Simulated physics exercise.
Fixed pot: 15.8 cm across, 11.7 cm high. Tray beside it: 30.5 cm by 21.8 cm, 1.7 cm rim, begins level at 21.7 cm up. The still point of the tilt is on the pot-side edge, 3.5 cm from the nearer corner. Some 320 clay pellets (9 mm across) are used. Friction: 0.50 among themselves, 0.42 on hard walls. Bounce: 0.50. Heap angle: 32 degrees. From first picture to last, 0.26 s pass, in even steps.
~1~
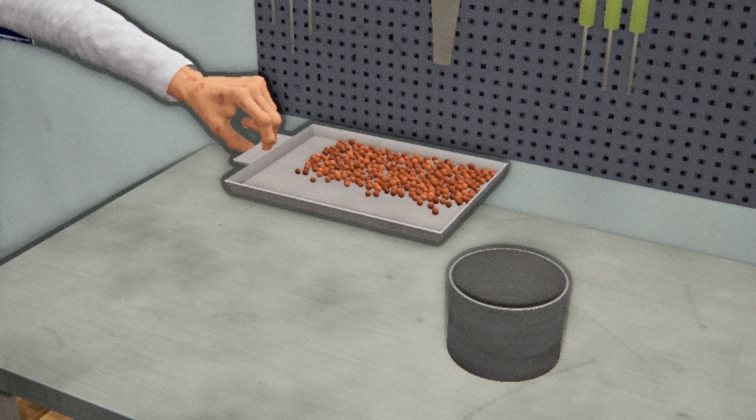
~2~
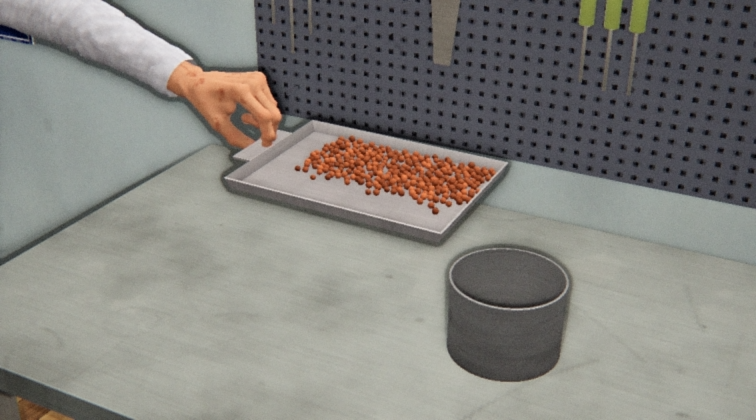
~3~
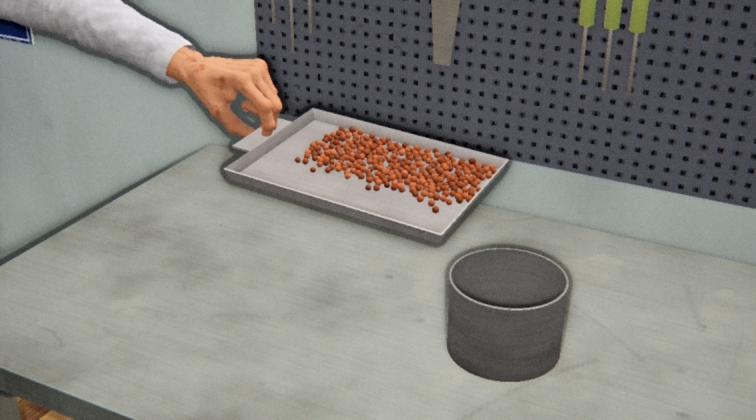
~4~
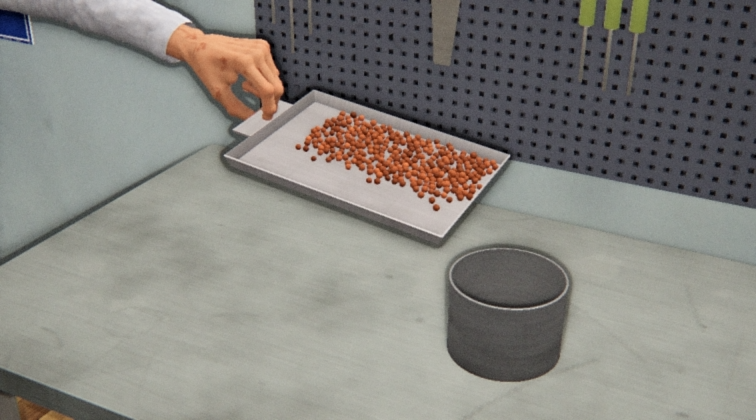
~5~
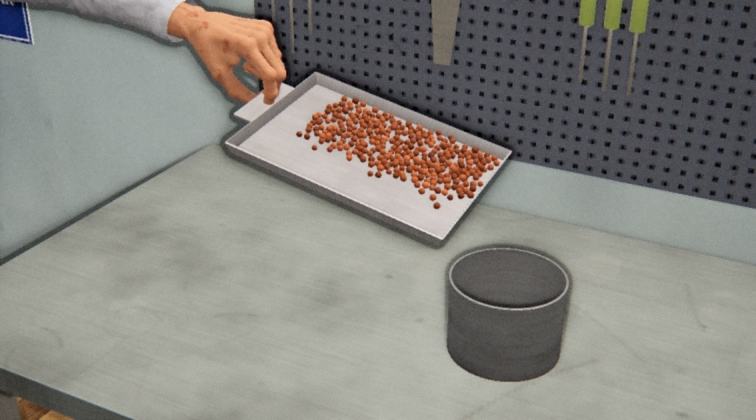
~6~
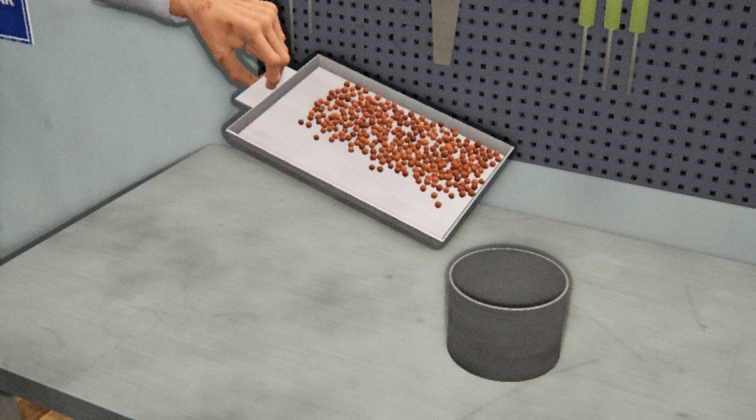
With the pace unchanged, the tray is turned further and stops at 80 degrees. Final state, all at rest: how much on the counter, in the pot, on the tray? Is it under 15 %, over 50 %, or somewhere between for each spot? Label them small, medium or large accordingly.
Counter - large, pot - small, tray - small.
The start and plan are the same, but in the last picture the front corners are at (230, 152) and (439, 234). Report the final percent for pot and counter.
Pot 0 % / counter 95 %.
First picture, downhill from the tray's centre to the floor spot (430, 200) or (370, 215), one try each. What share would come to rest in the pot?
Estimate: Some 60 % and some 0 % respectively.
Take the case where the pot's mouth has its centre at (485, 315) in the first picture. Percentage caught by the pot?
Roughly 85 percent would end up there.
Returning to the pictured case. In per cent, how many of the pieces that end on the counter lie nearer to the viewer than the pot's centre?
Roughly 100 per cent.
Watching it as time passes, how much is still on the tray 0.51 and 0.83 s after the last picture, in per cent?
About 75, 10.
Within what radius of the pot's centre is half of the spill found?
Some 18 centimetres.
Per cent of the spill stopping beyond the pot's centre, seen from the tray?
That works out to about 70 percent.
Then, 0.31 s after the last picture, tilt 50 degrees; the tray holds 100 %, the pot 0 %.
Then, 0.51 s after the last picture, tilt 69 degrees; the tray holds 75 %, the pot 0 %.
Then, 0.83 s after the last picture, tilt 80 degrees; the tray holds 10 %, the pot 5 %.
In the end, counter 90 %, pot 10 %, tray 0 %.
